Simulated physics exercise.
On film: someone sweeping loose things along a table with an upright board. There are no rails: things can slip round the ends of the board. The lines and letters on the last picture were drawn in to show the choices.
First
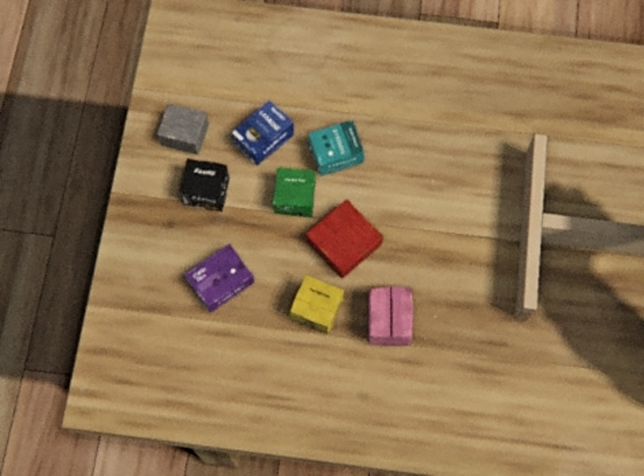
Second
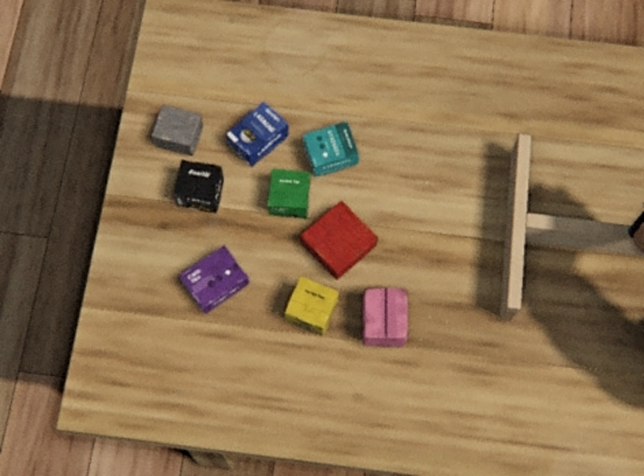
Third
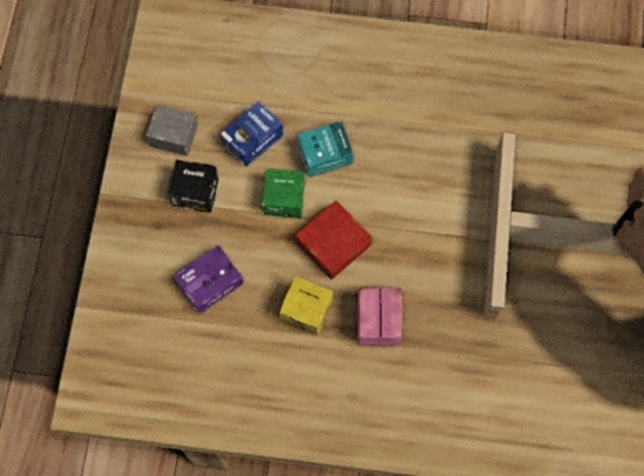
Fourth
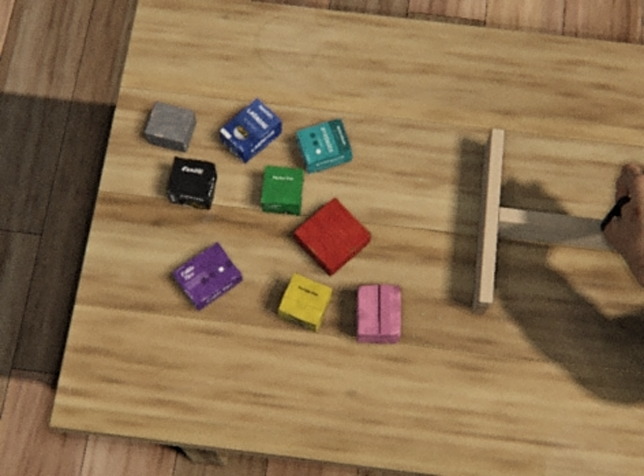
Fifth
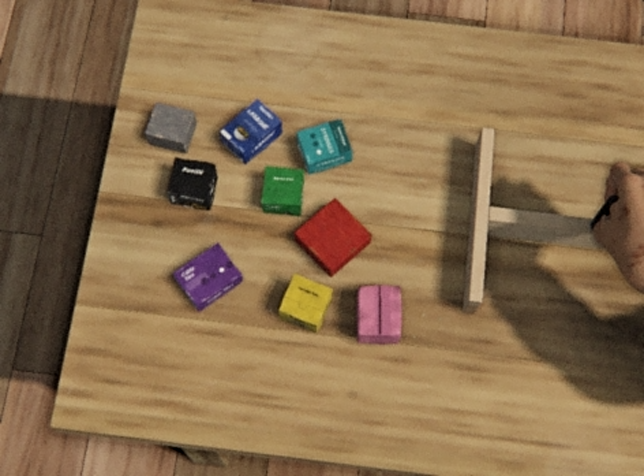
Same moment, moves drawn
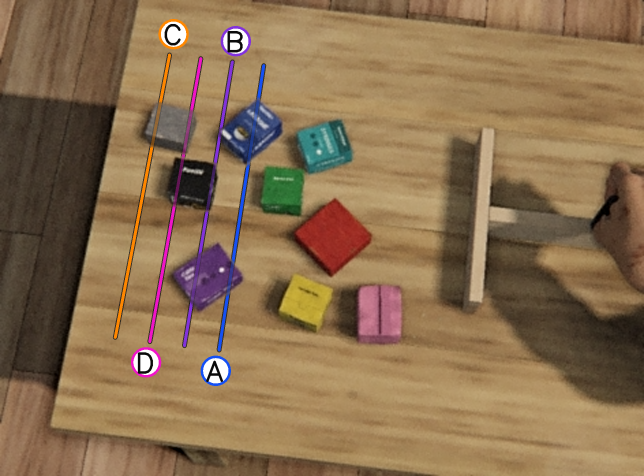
A hand at the right edge slid an upright wooden board a short way left across a table, toward a scattered group of colourful little blocks and packets, which stayed in their places untouched.
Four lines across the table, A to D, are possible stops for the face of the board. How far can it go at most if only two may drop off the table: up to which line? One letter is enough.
Up to line D.
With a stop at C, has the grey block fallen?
Yes.
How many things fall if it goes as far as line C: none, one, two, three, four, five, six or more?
By then, three.
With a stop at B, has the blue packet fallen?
By then, no.
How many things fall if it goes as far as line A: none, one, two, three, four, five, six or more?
The count is none.
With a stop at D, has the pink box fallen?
By then, no.
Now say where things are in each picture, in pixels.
Red block (345, 239); blue packet (263, 133); pink box (390, 316), in the first picture.
Board (520, 219); black packet (199, 186), in the second picture.
Board (504, 217); turquoise box (326, 149), in the third picture.
Board (492, 213); green packet (283, 191), in the fourth picture.
Board (482, 212); red block (333, 238); blue packet (252, 132); pink box (379, 315), in the fifth picture.
On the marked copy, A at (243, 201); B at (210, 197); C at (144, 189); D at (177, 193).
Following D. Soon after the start, board (371, 199); pink box (354, 321); red block (321, 237).
Later, board (262, 186); grey block (163, 127); black packet (189, 183).
In the end, board (177, 177); grey block over the edge; black packet (109, 172); one fallen.
As for the rest, A is within the limit but short; B is within the limit but short; C drops three.
